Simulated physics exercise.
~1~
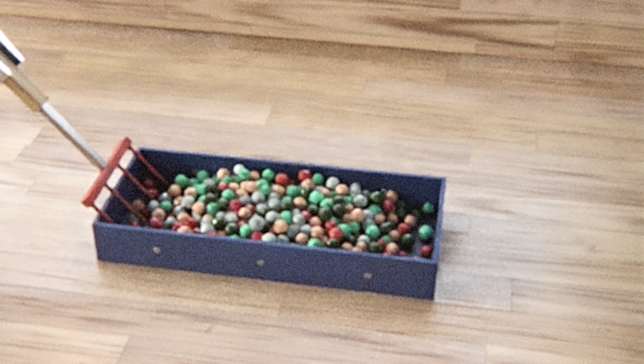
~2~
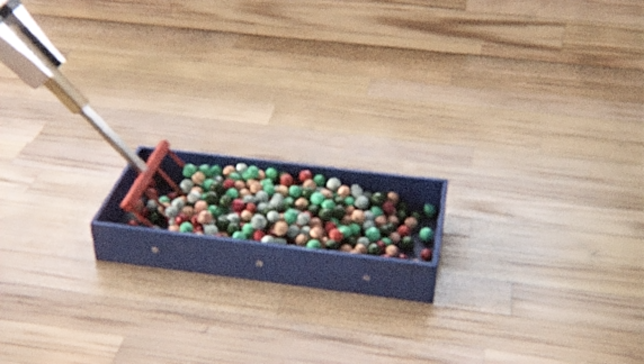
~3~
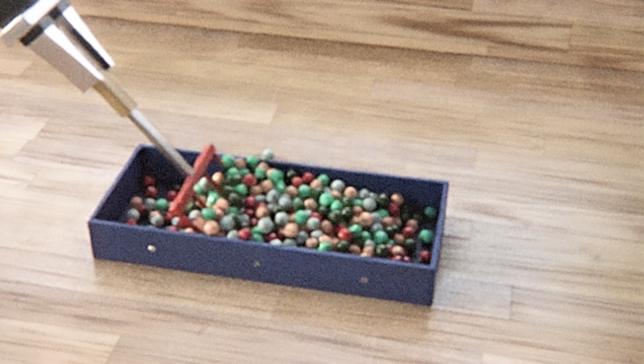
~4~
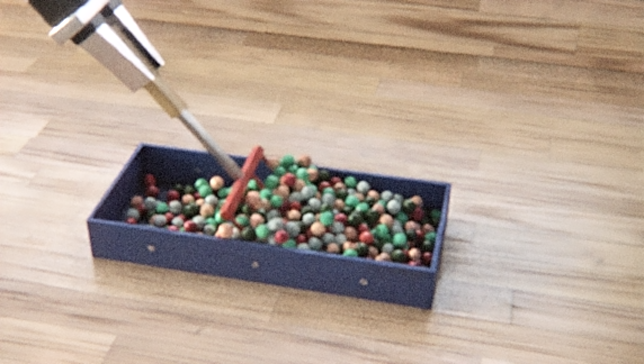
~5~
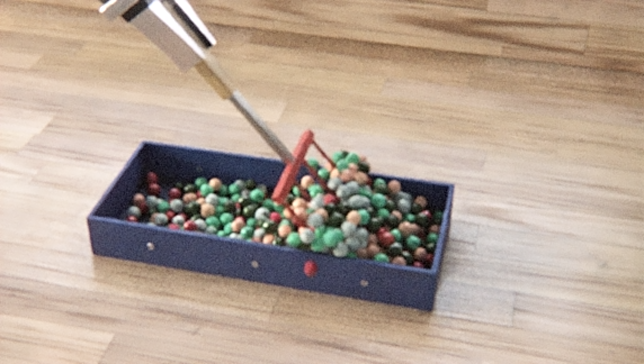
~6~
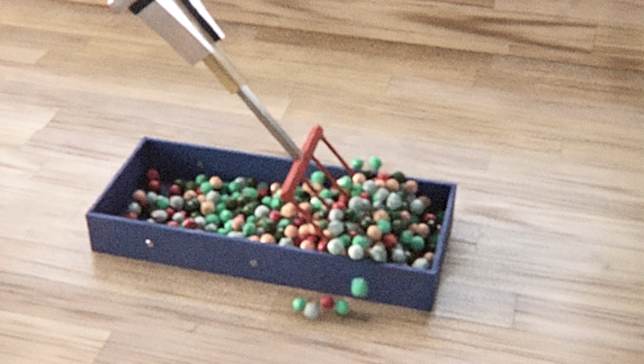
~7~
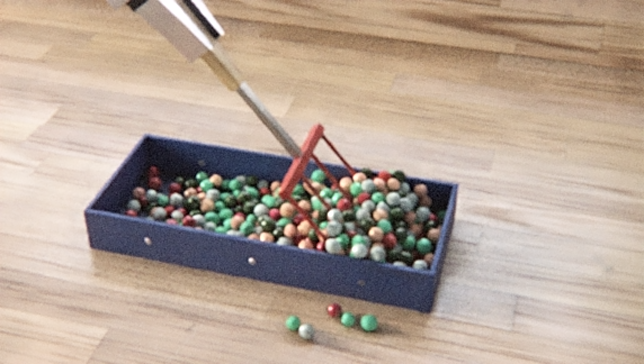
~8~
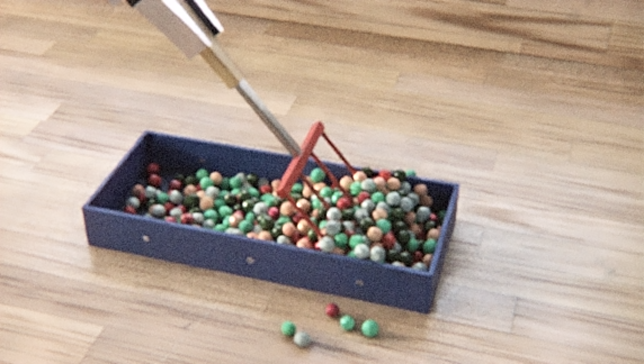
A red fork rakes small balls rightward through a blue tray, spilling a few onto the floor.
